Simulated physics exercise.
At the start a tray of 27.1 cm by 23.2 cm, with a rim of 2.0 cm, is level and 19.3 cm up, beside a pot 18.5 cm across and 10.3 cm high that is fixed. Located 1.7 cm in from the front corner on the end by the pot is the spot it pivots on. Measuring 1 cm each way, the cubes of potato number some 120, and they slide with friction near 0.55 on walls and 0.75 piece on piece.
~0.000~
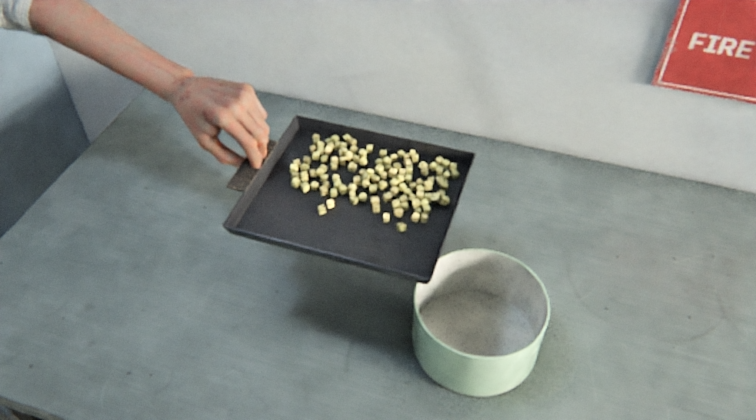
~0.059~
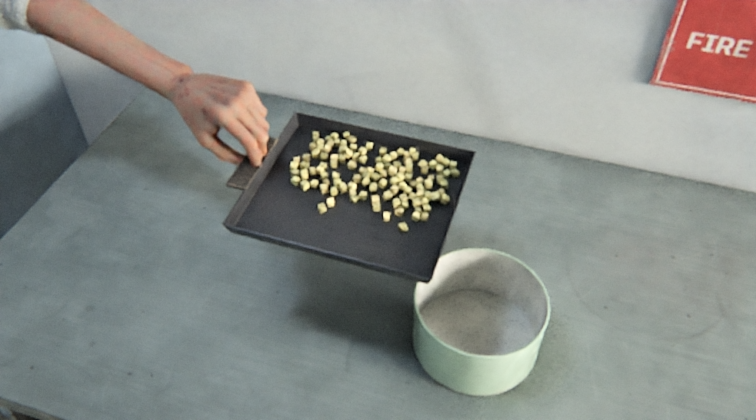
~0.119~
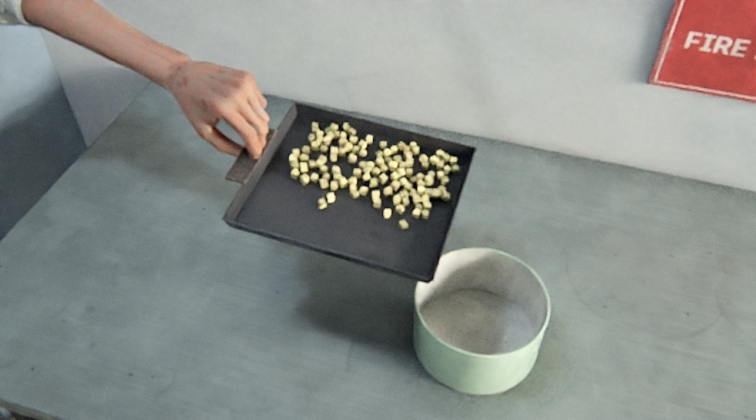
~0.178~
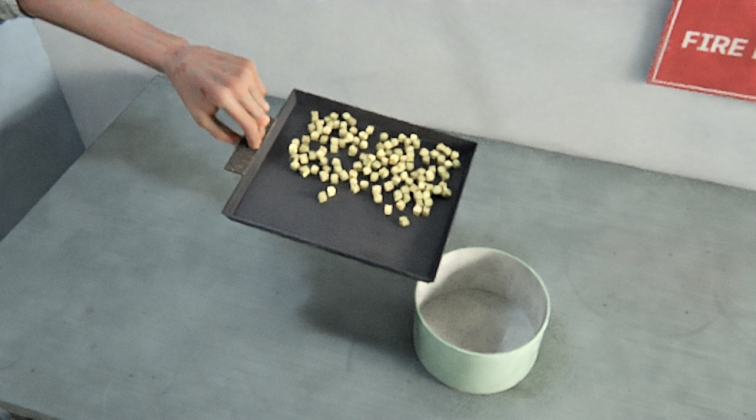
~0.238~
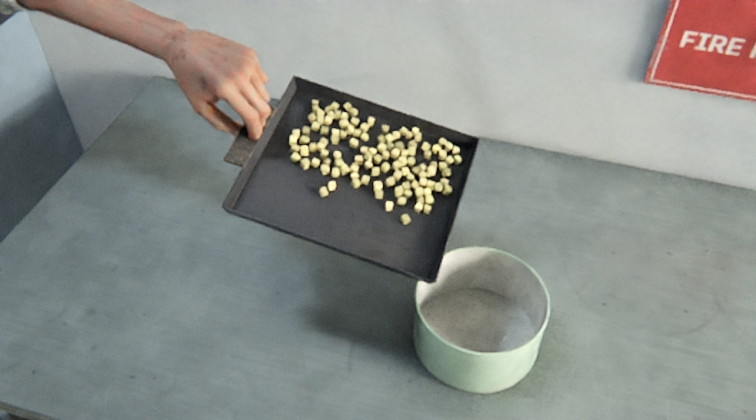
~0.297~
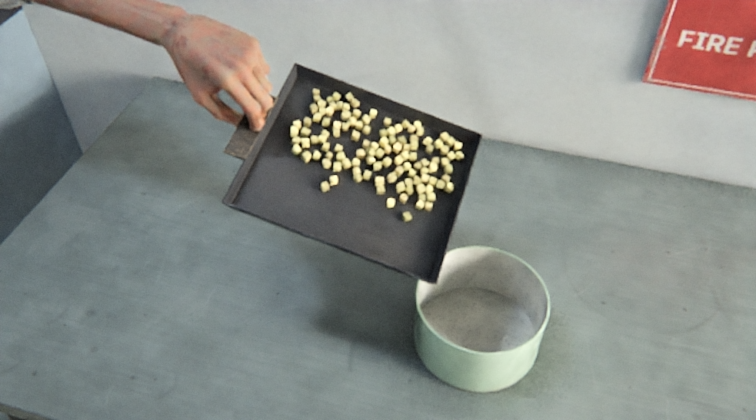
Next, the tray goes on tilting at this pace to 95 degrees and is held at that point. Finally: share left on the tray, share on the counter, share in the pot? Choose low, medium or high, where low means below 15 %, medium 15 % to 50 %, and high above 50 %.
Shares - tray: Low, counter: High, pot: Medium.
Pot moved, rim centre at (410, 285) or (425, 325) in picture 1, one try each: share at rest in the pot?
Roughly 0 per cent, then 80 per cent.
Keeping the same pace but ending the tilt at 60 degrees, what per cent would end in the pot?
I'd put it at close to 25 per cent.
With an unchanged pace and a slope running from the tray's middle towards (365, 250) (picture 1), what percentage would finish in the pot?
My guess is roughly 0 percent.
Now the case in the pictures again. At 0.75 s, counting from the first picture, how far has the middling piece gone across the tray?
Roughly 10 cm.
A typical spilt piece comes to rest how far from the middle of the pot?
About 22 centimetres.
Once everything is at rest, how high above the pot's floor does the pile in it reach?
Some 1.0 cm up.
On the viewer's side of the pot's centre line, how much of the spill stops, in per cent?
Near 100 in a hundred.
Then, at 0.75 s, tilt 55 degrees; the tray holds 100 %, the pot 0 %.
Then, at 1.05 s, tilt 79 degrees; the tray holds 30 %, the pot 15 %.
After 1.46 s, tilt 95 degrees; the tray holds 0 %, the pot 35 %.
By 2.5 s all is still; tray 0 %, counter 65 %, pot 35 %.
